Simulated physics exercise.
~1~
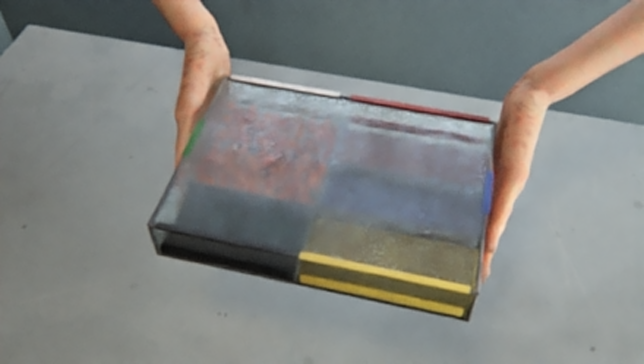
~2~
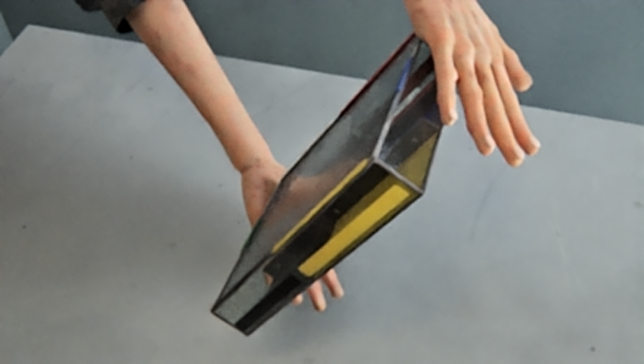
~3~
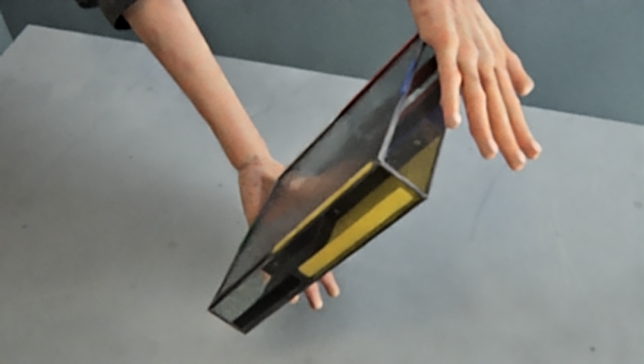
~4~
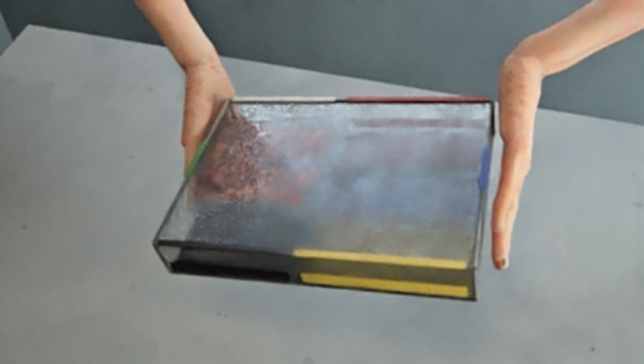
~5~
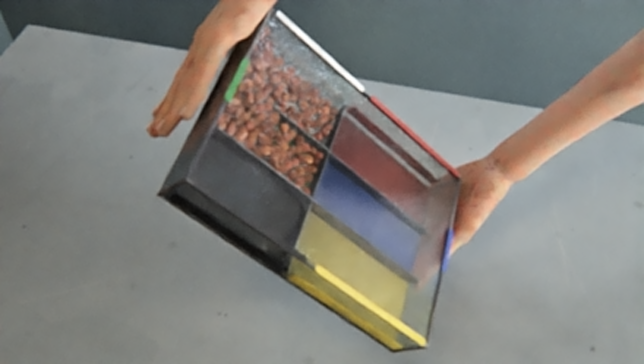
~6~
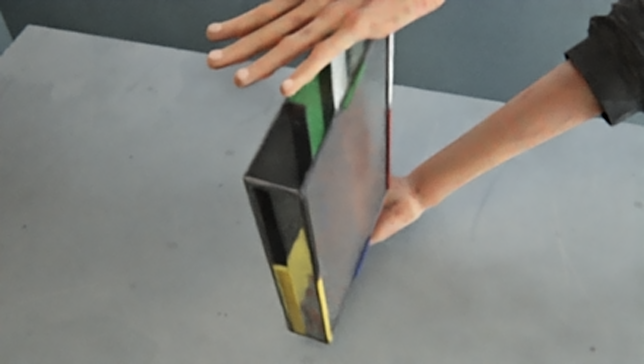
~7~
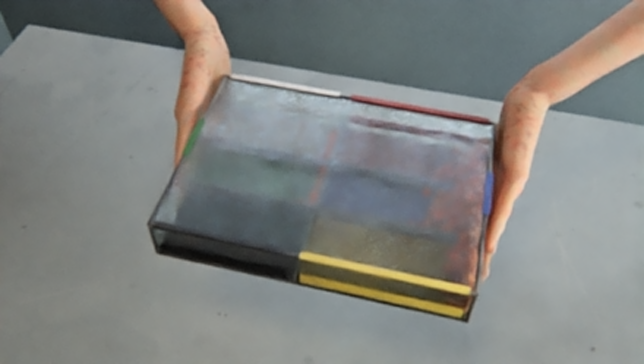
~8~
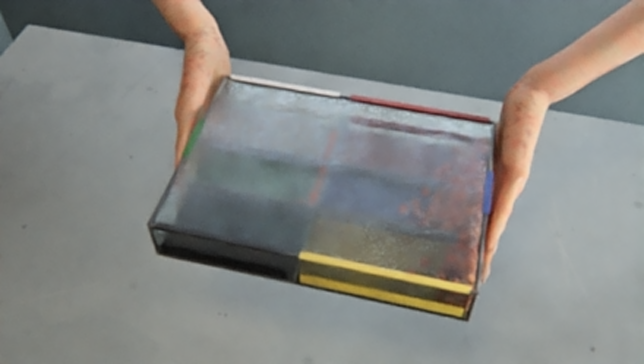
We see two hands hold a shallow, clear-lidded box with coloured compartments and small reddish-brown pieces inside, tilt it steeply one way, level it, then tip it steeply the other way. The box returns level and is held still, the pieces now lying mostly toward the right side.
